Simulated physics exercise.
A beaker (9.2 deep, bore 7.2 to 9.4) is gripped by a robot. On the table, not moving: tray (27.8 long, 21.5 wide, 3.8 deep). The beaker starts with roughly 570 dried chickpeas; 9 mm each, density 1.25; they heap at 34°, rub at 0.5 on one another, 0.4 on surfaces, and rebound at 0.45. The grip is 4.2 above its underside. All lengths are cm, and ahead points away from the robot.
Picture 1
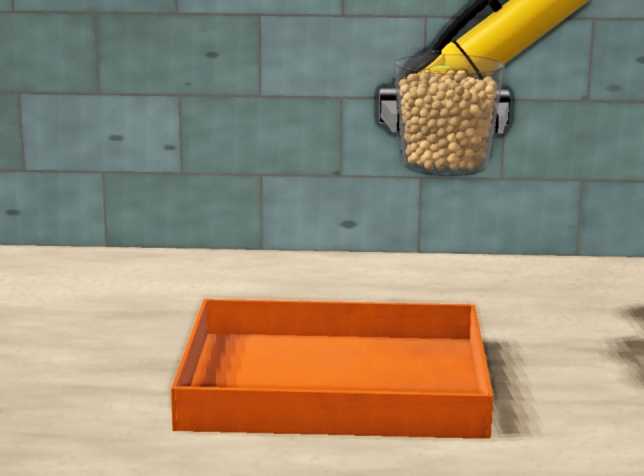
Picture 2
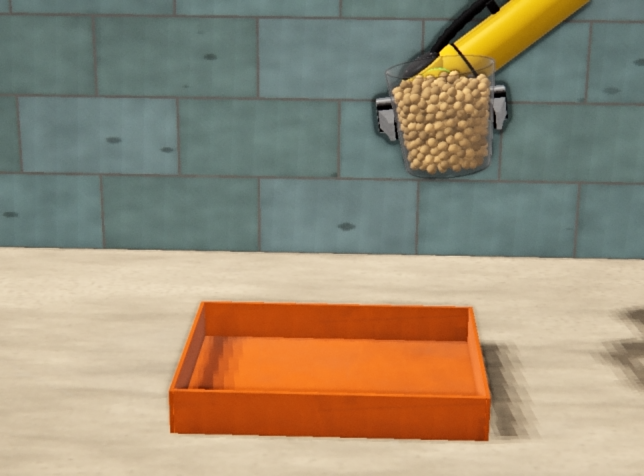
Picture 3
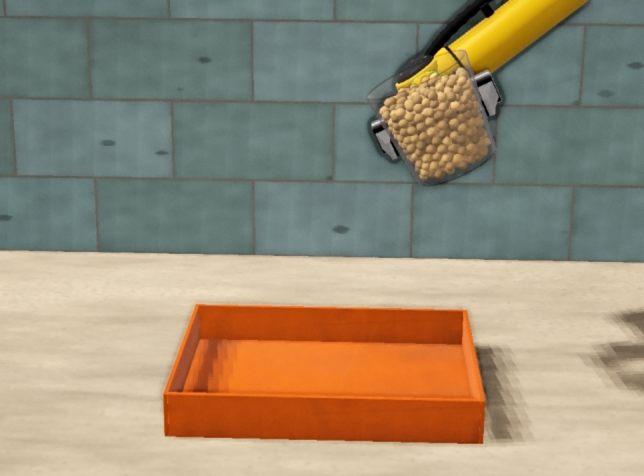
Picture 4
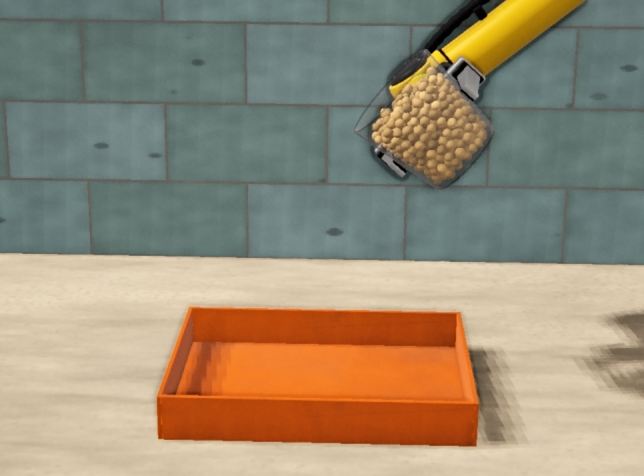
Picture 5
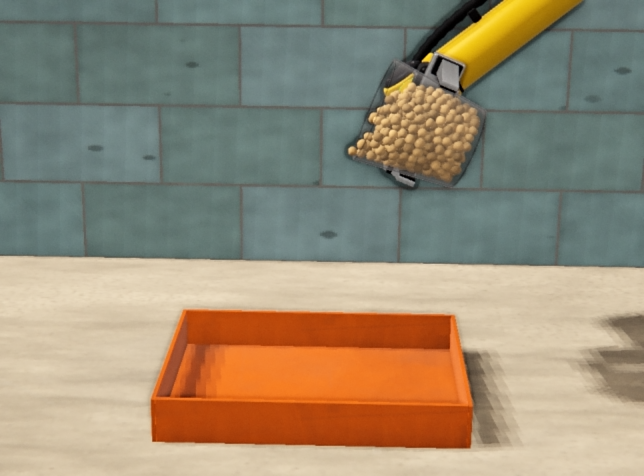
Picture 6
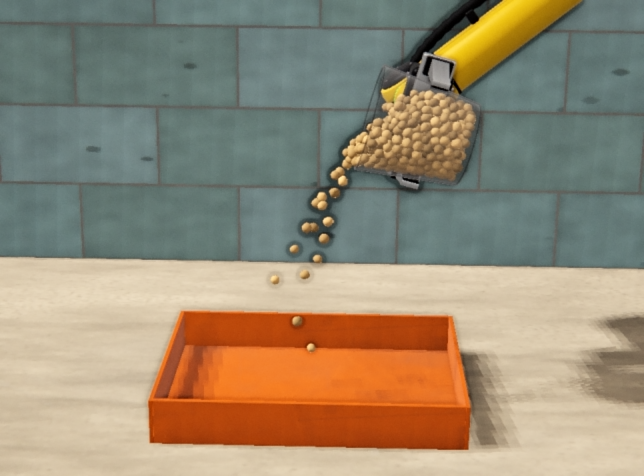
A yellow robot arm holding a clear beaker of chickpeas tilted it steadily to the left above an orange tray, and then some chickpeas spilled over the lip and dropped toward the tray.
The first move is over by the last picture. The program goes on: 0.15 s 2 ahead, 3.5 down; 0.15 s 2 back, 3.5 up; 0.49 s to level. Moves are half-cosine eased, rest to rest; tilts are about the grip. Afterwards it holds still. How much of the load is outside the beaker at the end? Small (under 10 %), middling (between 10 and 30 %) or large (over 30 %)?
Share outside the beaker: Middling (between 10 and 30 %).
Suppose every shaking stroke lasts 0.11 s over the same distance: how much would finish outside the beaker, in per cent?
Then about 25 per cent.
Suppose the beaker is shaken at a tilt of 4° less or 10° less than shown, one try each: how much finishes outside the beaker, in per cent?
About 15 and 5 per cent.
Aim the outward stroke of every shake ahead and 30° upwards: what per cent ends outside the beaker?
Some 45 per cent.
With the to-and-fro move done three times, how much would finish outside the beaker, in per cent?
In that case some 25 per cent.
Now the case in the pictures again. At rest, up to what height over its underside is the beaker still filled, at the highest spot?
Roughly 9.0 cm.
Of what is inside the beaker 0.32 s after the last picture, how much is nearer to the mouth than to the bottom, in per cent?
Some 45 per cent.
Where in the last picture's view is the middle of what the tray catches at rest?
At about (256, 383).
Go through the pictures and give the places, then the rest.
The first picture shows beaker middle at (447, 117), level; upper third of the load around (449, 93), from x 405 to 495, top at y 75; 567 in the beaker.
The second picture shows beaker middle at (444, 119), tilted 7° forward; upper third of the load around (445, 96), from x 400 to 485, top at y 75.
The third picture shows beaker middle at (437, 122), tilted 26° forward; upper third of the load around (441, 100), from x 385 to 485, top at y 75.
The fourth picture shows beaker middle at (429, 126), tilted 49° forward; upper third of the load around (432, 104), from x 375 to 480, top at y 75.
The fifth picture shows beaker middle at (423, 130), tilted 68° forward; upper third of the load around (423, 110), from x 355 to 475, top at y 90.
The sixth picture shows beaker middle at (420, 131), tilted 75° forward; upper third of the load around (428, 116), from x 275 to 470, top at y 95; 548 in the beaker, 2 in the tray, 17 in flight or on a rim.
Then, 0.32 s after the last picture, tilted 75° forward, highest piece 29 above the table; 482 in the beaker, 38 in the tray, 47 in flight or on a rim.
Then, 0.63 s after the last picture, tilted 18° forward, highest piece 31 above the table; 461 in the beaker, 104 in the tray, 2 in flight or on a rim.
Then, 0.99 s after the last picture, level, highest piece 31 above the table; 461 in the beaker, 106 in the tray.
Then, 2.04 s after the last picture, level, highest piece 31 above the table; 461 in the beaker, 106 in the tray.
Final count, 461 in the beaker, 106 in the tray. That is 19 % outside the beaker.
